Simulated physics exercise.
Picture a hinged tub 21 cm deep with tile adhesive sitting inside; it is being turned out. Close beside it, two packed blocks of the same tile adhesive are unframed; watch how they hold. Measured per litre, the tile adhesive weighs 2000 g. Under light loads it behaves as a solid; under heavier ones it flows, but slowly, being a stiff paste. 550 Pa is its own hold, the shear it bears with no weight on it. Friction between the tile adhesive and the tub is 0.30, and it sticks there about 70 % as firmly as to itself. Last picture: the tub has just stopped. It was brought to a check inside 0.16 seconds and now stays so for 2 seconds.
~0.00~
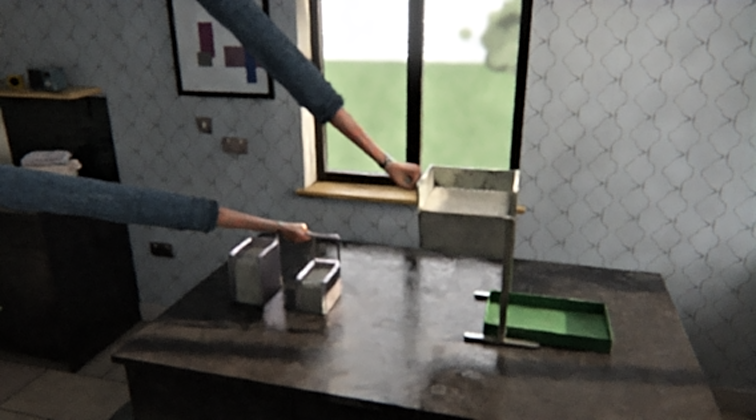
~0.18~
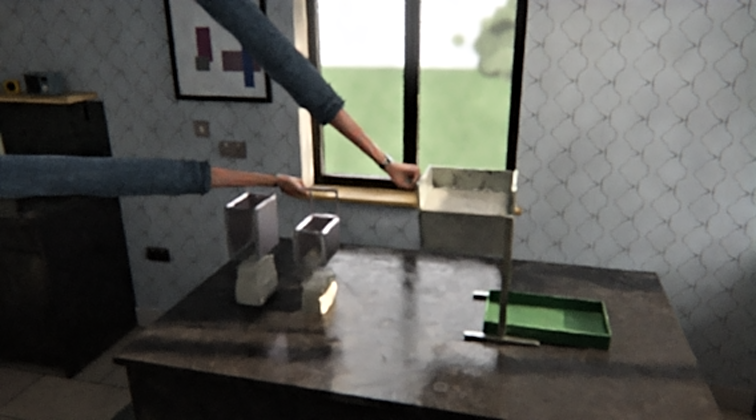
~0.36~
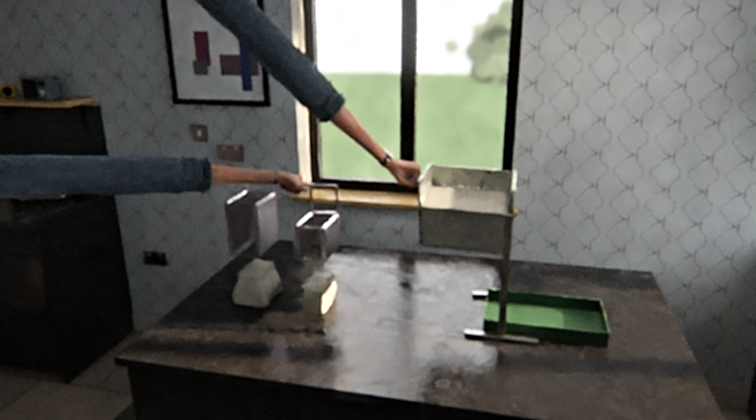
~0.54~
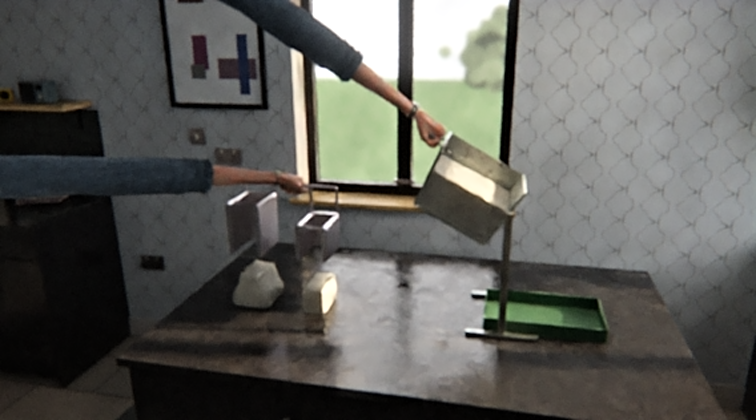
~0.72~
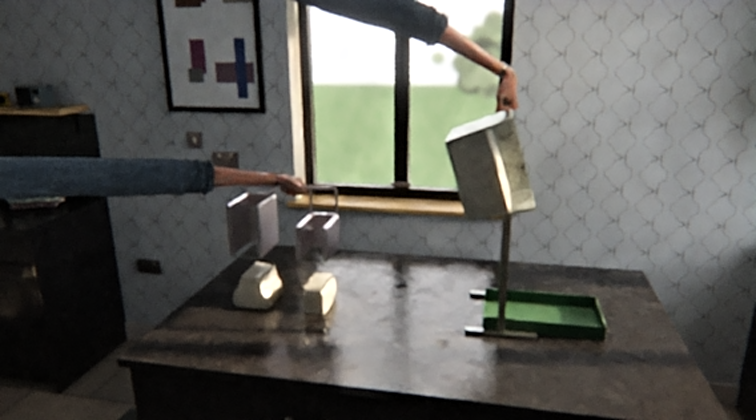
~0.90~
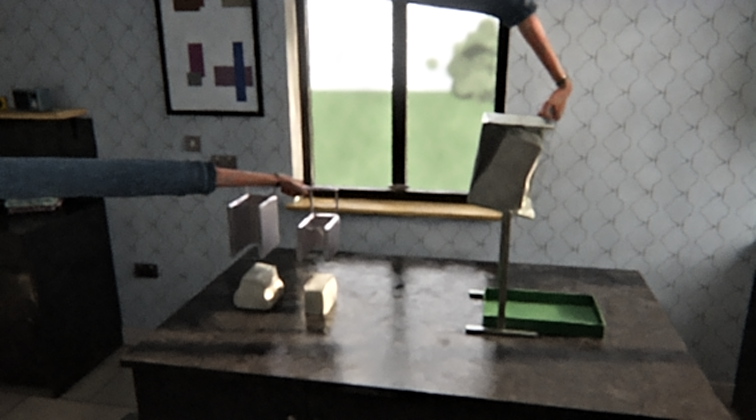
Two sleeved arms work over a dark table in a patterned-wall room, seen from the front and slightly above, before a bright window, as the view shifts slightly. The left hand raises two greyish moulds off pale blocks, which settle a little, the left one more. Then the other hand swings a grey tub of pale paste rightward past its side on a post beside a green tray, the paste bulging at its mouth.
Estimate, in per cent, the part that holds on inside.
The part holding on inside is about 36 %.
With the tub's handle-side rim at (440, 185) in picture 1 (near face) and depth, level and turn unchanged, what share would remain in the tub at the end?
About 45 per cent.
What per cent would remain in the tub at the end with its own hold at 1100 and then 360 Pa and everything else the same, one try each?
In that order: 40 %, 30 %.
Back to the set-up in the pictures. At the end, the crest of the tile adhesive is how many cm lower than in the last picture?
Roughly 17 cm.
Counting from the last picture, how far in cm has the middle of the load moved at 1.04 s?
It has gone close to 11 cm.
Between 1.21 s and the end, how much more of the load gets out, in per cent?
About 0 percent.
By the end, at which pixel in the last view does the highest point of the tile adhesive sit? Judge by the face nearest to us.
Near (496, 187).
After 1.04 s, the tub is at 98 degrees and holds 60 %.
After 1.21 s, the tub is at 98 degrees and holds 36 %.
After 1.38 s, the tub is at 98 degrees and holds 36 %.
After 1.55 s, the tub is at 98 degrees and holds 36 %.
After 2.90 s, the tub is at 98 degrees and holds 36 %.
